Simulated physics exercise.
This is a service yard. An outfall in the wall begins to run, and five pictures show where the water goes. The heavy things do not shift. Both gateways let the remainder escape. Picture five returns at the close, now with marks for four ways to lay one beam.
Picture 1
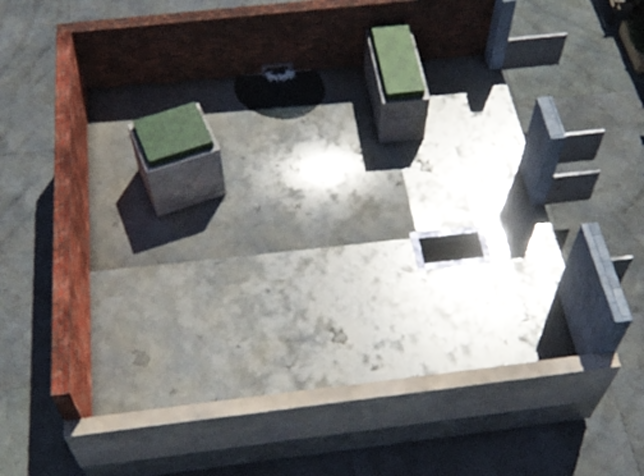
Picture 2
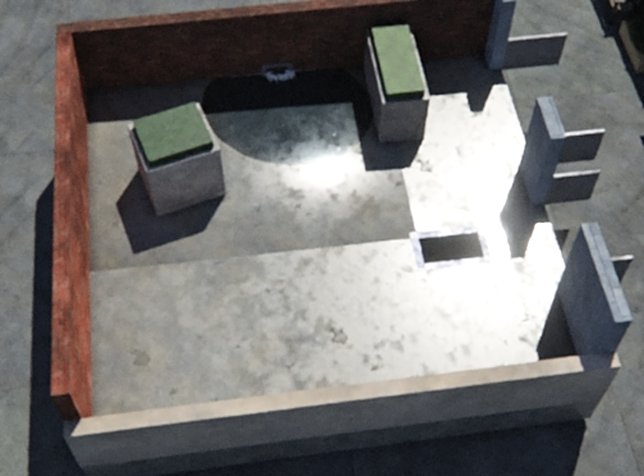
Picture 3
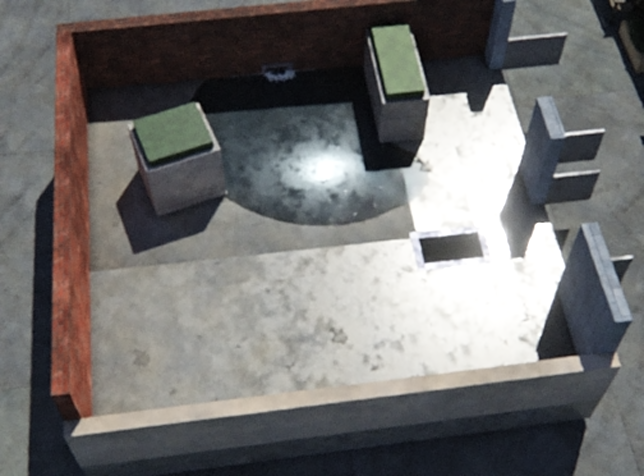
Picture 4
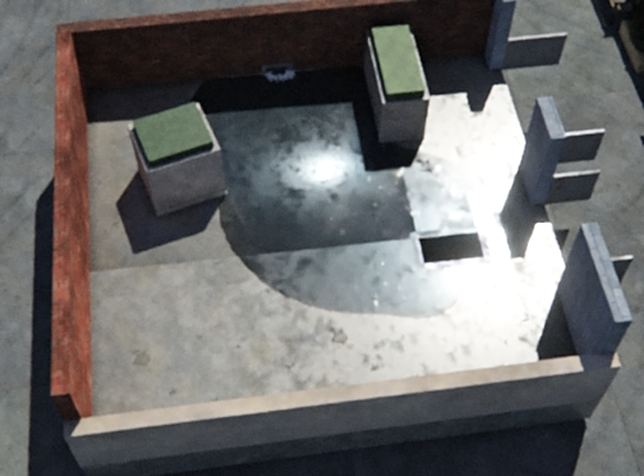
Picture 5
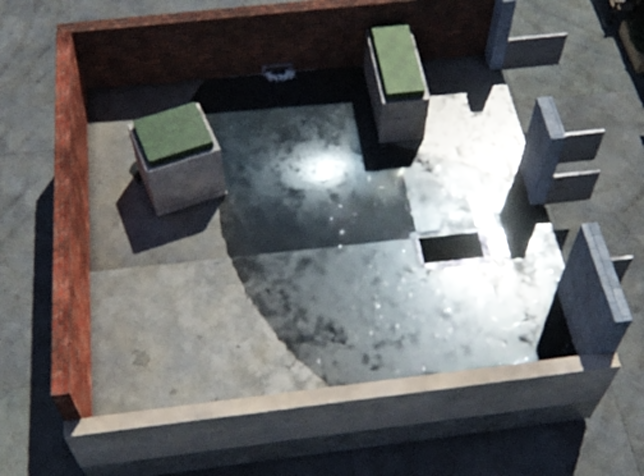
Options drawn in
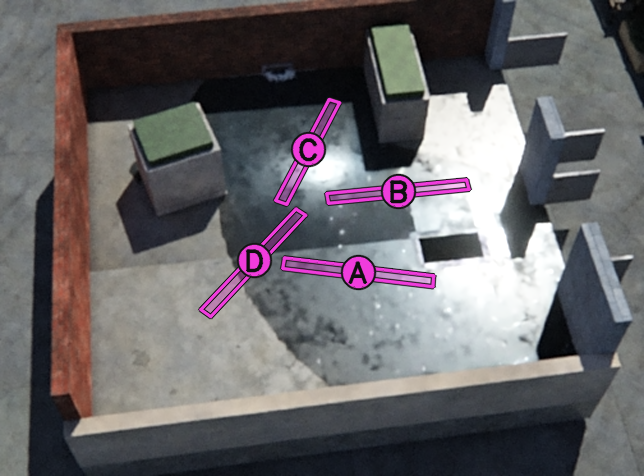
Water spread out from the foot of the back wall in a widening dark, shiny pool, passing between two green-topped blocks, then reached the rectangular opening in the floor and covered much of the yard's right side.
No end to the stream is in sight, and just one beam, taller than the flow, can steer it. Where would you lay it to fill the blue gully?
A is best.
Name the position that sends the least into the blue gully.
That is position B.
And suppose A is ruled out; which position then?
Position D.
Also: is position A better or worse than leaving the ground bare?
Position A is better.
On the marked copy, A from (283, 263) to (433, 281); B from (327, 198) to (467, 184); C from (281, 202) to (334, 101); D from (205, 313) to (300, 212).
If A is chosen, about 74 % of the stream runs into the blue gully, about 20 % out by the gates.
If B is chosen, about 19 % of the stream runs into the blue gully, about 80 % out by the gates.
If C is chosen, about 37 % of the stream runs into the blue gully, about 61 % out by the gates.
If D is chosen, about 52 % of the stream runs into the blue gully, about 46 % out by the gates.
